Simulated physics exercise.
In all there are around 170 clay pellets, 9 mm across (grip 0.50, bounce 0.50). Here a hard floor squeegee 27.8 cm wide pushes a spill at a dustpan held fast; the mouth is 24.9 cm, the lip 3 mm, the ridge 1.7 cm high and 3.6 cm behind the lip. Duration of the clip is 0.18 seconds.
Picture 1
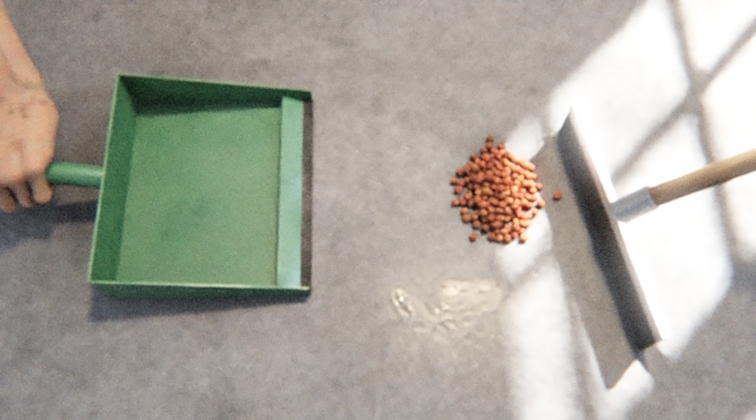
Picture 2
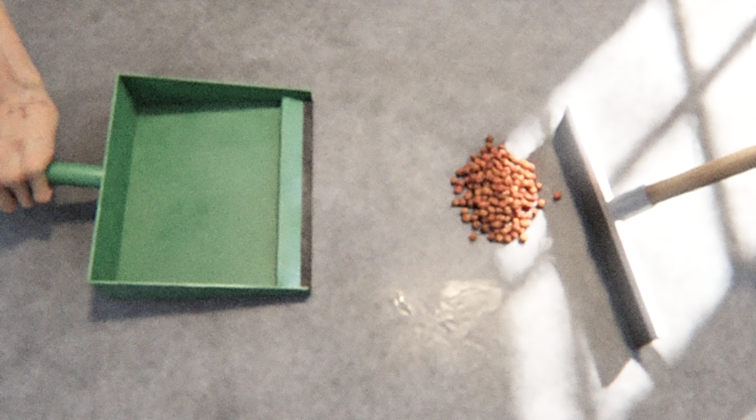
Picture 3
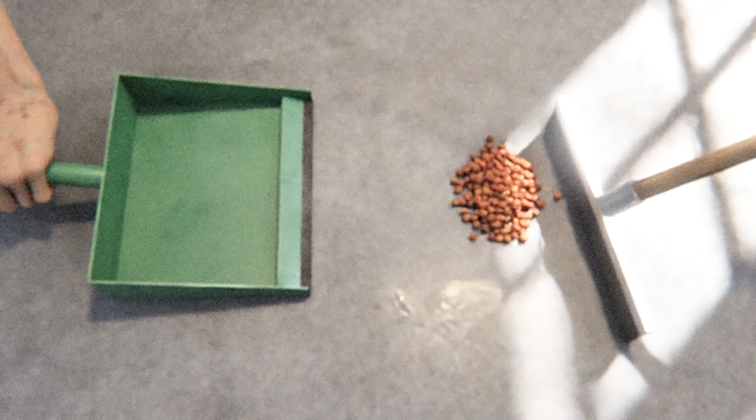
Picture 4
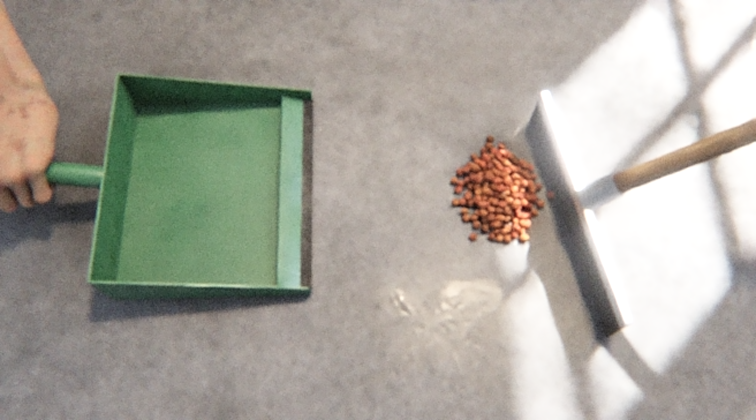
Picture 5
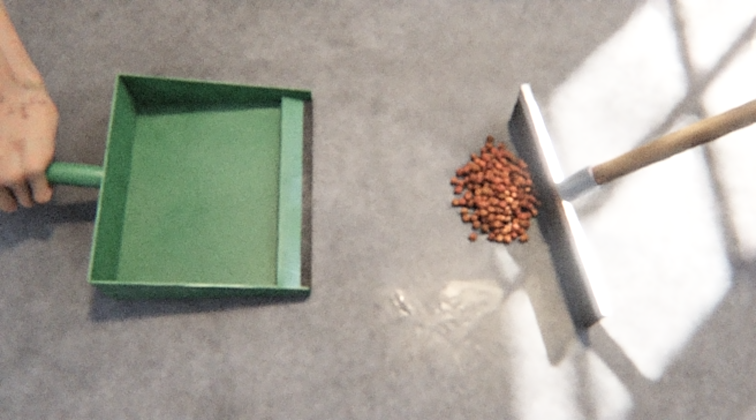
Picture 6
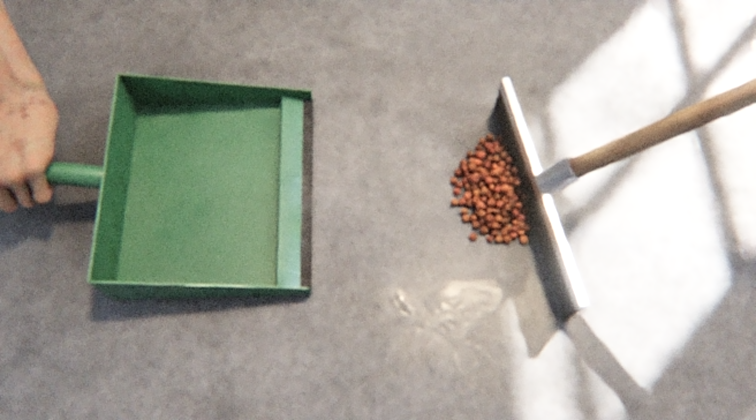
On a grey floor, a squeegee sliding left into a pile of reddish-brown pellets while a hand holds a green dustpan still.
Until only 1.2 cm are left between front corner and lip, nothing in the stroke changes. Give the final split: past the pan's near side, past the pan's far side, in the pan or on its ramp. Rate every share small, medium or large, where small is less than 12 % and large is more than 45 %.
Ratings - near side: Small; far side: Small; pan: Small.
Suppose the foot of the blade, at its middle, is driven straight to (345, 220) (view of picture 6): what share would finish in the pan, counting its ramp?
Some 25 per cent.
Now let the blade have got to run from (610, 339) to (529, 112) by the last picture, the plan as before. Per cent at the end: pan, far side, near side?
Pan: 30, far side: 0, near side: 5.
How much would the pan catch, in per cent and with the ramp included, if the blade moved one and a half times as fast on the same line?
It would be around 15 percent.
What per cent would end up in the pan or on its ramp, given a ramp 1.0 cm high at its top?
Estimate with the new ramp: Some 10 in a hundred.
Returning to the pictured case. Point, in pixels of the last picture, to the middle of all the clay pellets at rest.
About (324, 175).
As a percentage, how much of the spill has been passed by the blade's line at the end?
About 0 per cent.
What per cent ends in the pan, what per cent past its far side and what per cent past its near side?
Near side 0; far side 10; pan 5.
Then, 0.18 s after the last picture, middle of the blade 14 cm from the lip; 0 % over the lip, far side 0 %, near side 0 %.
Then, 0.30 s after the last picture, middle of the blade 7 cm from the lip; 0 % over the lip, far side 5 %, near side 0 %.
Then, 0.55 s after the last picture, middle of the blade 4 cm from the lip; 5 % over the lip, far side 10 %, near side 0 %.
In the end, near side 0 %, far side 10 %, pan 5 %, in front of the lip or behind the blade 85 %.
